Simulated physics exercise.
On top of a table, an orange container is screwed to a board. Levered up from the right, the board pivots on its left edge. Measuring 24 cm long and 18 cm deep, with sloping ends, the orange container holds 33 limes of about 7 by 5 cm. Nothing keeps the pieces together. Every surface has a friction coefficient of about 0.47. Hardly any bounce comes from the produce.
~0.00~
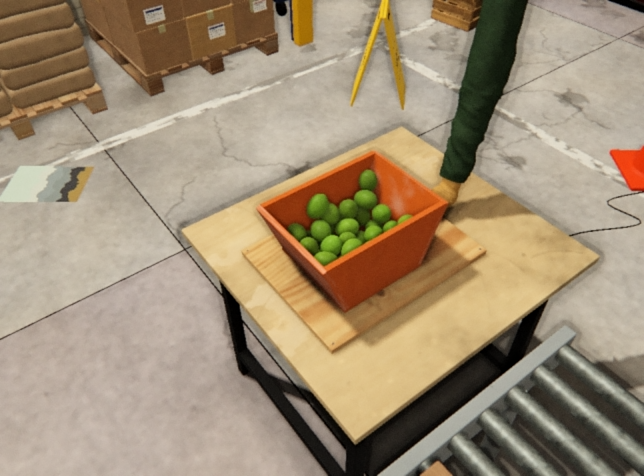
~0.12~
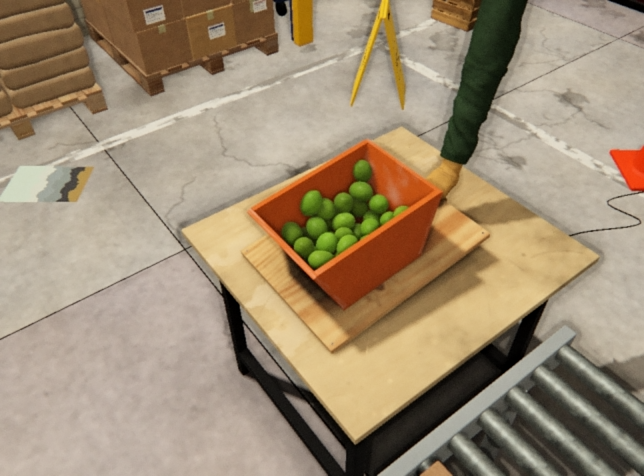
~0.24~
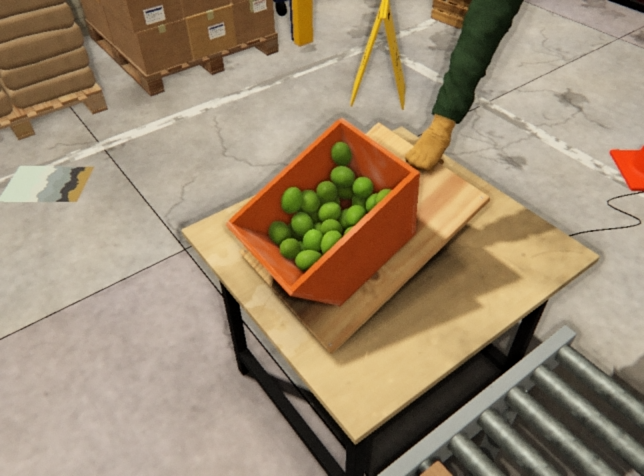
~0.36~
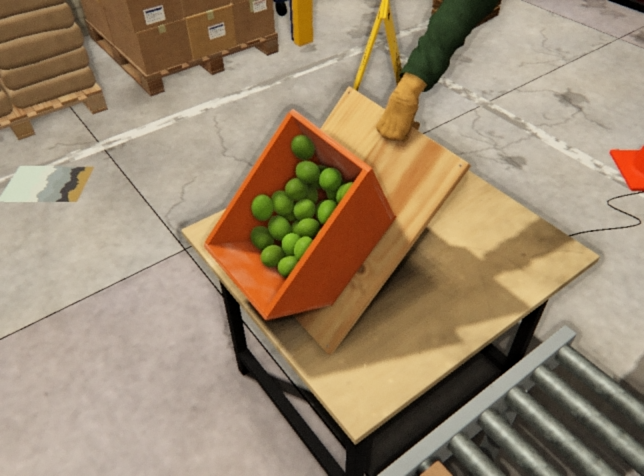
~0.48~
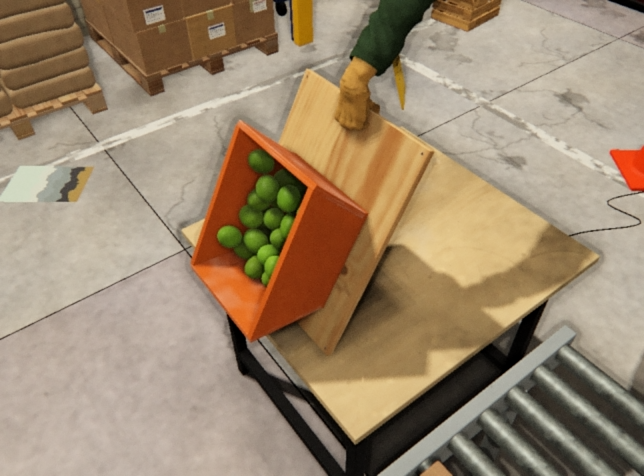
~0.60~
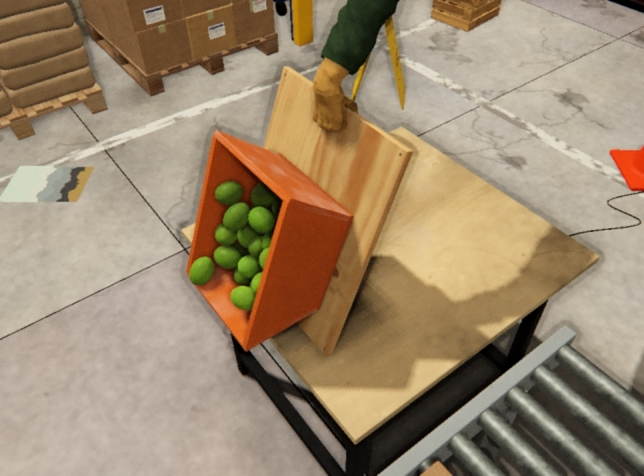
A gloved hand levering up the right side of a wooden board on a table, tilting an orange container of limes steeply leftward.
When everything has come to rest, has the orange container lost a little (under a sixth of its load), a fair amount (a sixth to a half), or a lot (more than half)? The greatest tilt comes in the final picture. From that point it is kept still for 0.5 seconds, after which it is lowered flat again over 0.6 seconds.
A fair amount.
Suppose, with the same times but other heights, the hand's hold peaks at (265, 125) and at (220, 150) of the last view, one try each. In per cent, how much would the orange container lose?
Orange container: 100 %, then 100 %.
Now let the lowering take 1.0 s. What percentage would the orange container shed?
Orange container: 30 per cent.
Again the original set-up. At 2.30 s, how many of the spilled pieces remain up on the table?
The number is some 0.
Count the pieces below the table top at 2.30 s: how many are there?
Piece count: About 10.
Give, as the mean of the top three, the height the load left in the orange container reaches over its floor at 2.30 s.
14 centimetres high, more or less.
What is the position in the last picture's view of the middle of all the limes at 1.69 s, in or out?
Somewhere around pixel (319, 264).
After 0.87 s, tilt 69°; 6 of 33 out of the orange container.
After 1.21 s, tilt 63°; 10 of 33 out of the orange container.
After 1.69 s, tilt 0°; 10 of 33 out of the orange container.
Outcome (at 2.30 s), 10 of 33 out of the orange container. Asked share, 10 of 33, 30 per cent.
